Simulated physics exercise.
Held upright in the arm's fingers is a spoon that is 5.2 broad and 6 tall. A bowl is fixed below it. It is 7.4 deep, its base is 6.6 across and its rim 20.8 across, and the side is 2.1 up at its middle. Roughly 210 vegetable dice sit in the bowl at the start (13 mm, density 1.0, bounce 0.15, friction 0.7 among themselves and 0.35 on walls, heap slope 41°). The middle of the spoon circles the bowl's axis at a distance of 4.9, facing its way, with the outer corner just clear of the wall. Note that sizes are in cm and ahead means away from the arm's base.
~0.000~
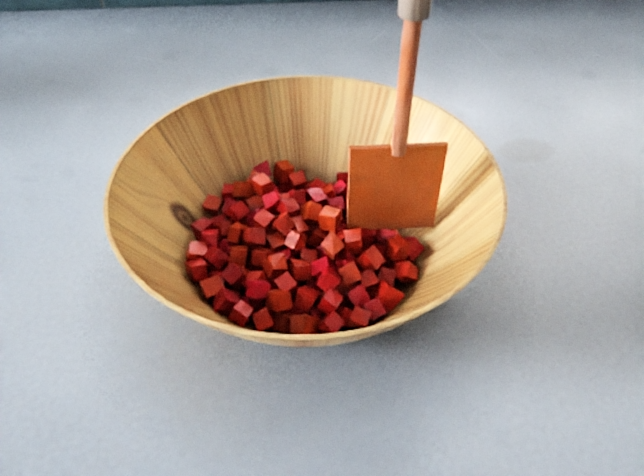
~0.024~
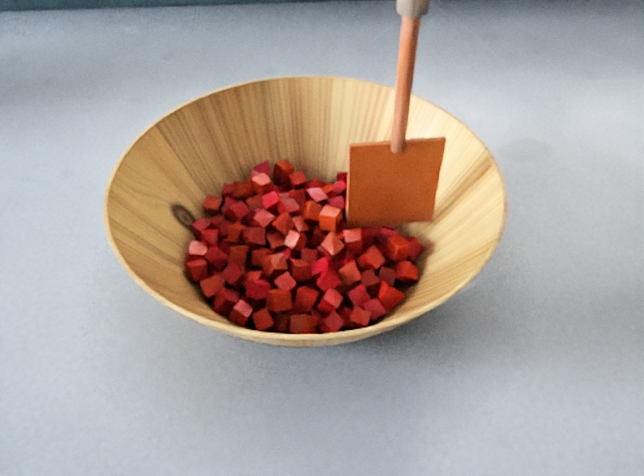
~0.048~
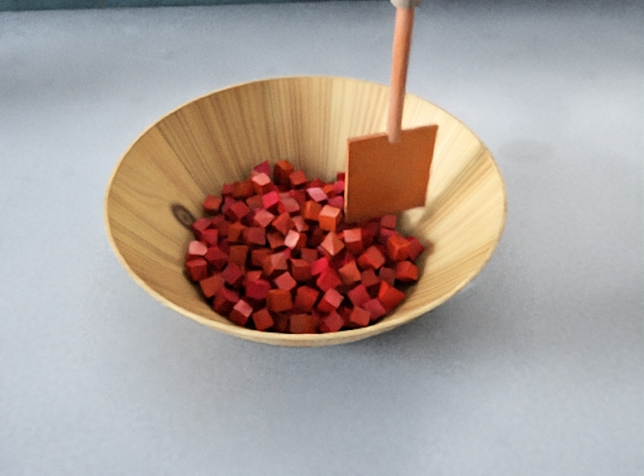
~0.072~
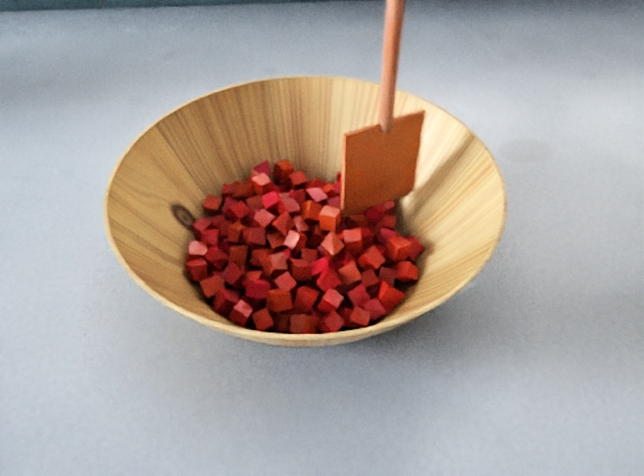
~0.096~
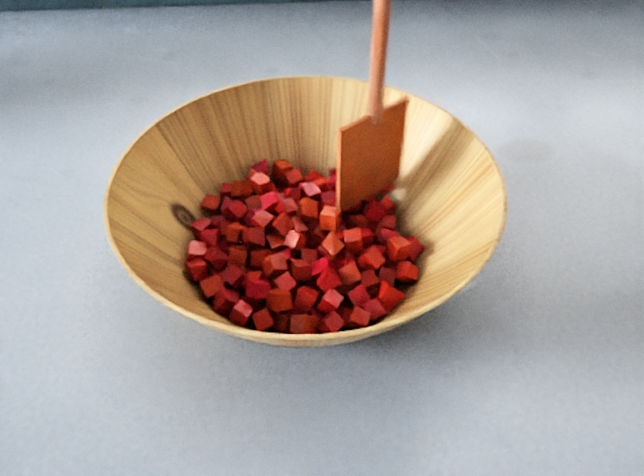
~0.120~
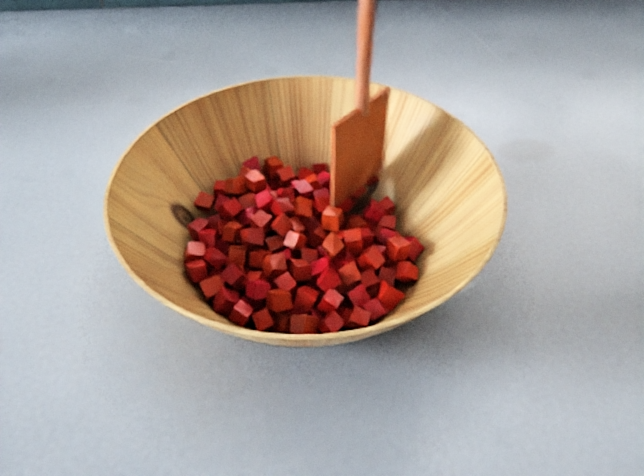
A flat, copper-coloured spoon, upright in a wooden bowl of small red cubes, starts at the right with its broad face to the viewer. It sweeps leftward and toward the back of the bowl, turning until its blade looks narrow, and nudges a few cubes along the heap's far edge.
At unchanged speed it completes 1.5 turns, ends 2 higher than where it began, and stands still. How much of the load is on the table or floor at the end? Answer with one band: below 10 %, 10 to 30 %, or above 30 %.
Below 10 %.
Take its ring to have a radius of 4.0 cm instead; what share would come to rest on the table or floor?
It would come to about 0 per cent.
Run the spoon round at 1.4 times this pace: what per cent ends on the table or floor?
I'd say about 0 %.
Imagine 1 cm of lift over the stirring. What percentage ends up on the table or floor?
Near 0 in a hundred.
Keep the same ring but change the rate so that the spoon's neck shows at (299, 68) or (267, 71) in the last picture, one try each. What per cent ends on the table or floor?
Roughly 15 and 20 percent, in that order.
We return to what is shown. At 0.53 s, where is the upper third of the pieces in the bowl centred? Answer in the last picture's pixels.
The upper third is centred close to (292, 283).
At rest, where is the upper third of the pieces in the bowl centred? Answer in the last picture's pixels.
Roughly pixel (290, 204).
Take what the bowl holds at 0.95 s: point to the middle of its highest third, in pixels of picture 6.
I'd put it close to (310, 201).
After 0.53 s, 240° round, highest piece 8 above the table; 208 in the bowl, 1 in flight or on the tool.
After 0.95 s, 74° round, highest piece 7 above the table; 208 in the bowl, 1 on the table or floor.
After 1.35 s, 180° round, highest piece 6 above the table; 208 in the bowl, 1 on the table or floor.
After 2.05 s, 180° round, highest piece 6 above the table; 208 in the bowl, 1 on the table or floor.
At rest, 208 in the bowl, 1 on the table or floor. That is 0 % on the table or floor.
